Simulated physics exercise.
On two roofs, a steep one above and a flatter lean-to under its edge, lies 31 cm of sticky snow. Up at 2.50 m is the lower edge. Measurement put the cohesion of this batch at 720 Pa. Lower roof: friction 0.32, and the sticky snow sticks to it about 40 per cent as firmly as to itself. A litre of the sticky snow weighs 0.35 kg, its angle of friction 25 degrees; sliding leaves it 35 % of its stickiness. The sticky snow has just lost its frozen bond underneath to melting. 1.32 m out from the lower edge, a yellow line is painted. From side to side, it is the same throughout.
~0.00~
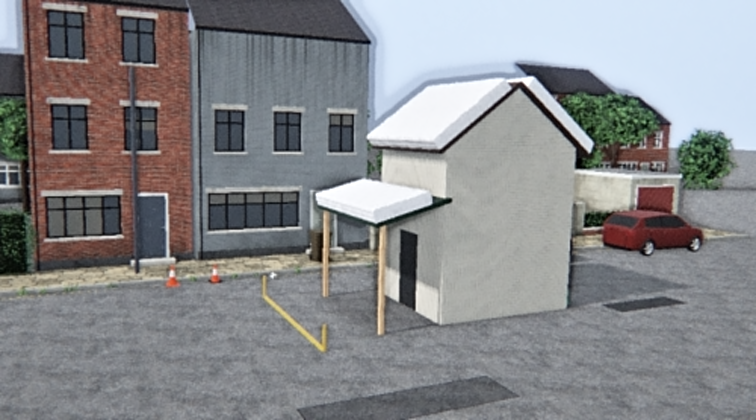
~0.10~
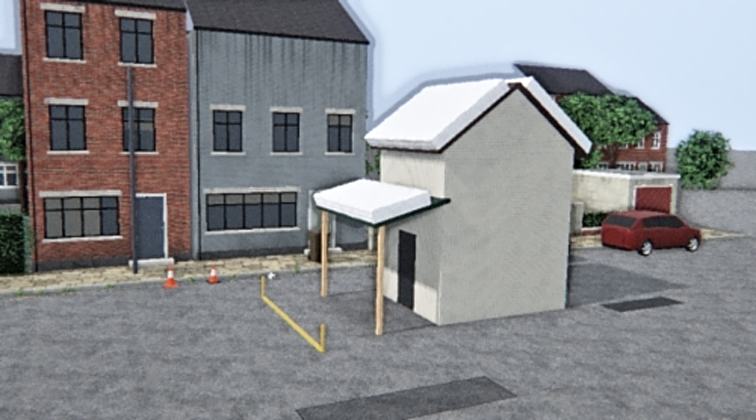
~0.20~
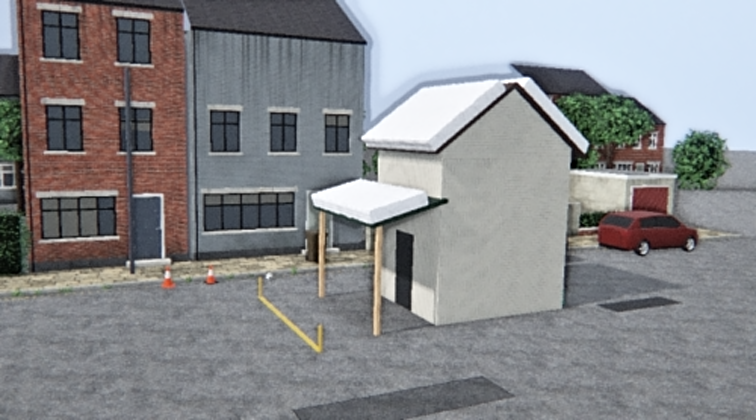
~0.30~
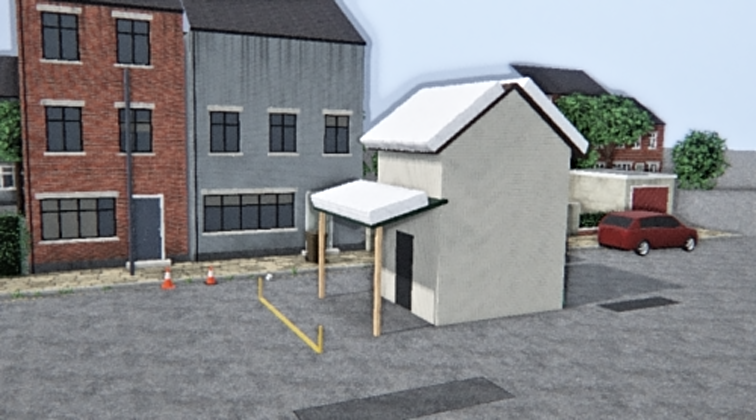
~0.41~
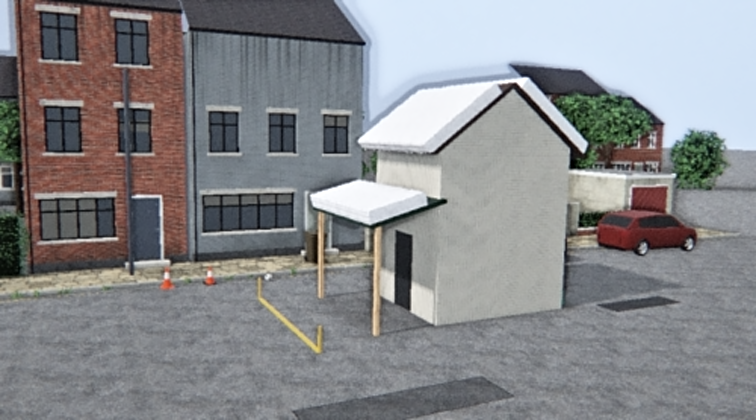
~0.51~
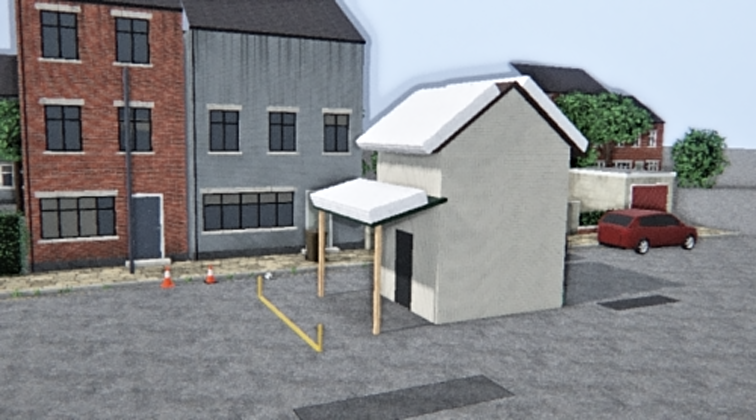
To begin with, thick white snow covers the steep roof of a pale building and the flatter lean-to below, beside a yellow line, with brick and grey houses behind. The snow on the steep roof then creeps very slightly down toward the lean-to, staying in one piece, while the red car stays parked.
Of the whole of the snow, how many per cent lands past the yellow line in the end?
I would say roughly 34 % of it ends past the line.
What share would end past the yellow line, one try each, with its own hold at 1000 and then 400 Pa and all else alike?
First try roughly 20 per cent, second try roughly 45 per cent.
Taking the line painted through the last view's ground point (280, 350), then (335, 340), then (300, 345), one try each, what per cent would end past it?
Respectively 16, 50 and 25 percent would end past it.
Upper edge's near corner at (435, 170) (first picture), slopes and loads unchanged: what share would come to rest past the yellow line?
I'd put it at close to 12 percent.
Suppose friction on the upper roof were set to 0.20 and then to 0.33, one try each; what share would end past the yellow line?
Roughly 55 per cent first, roughly 50 per cent second.
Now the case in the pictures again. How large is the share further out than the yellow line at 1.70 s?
0 percent.
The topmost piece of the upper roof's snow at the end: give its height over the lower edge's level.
About 0.8 m above the lower edge.
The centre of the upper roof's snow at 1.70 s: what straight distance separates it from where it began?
2.2 m.
After 1.06 s, none is below the lower edge and 0 % is past the line.
After 1.70 s, none is below the lower edge and 0 % is past the line.
After 2.35 s, 35 % is below the lower edge and 0 % is past the line.
After 3.00 s, 61 % is below the lower edge and 32 % is past the line.
After 4.20 s, 70 % is below the lower edge and 34 % is past the line.
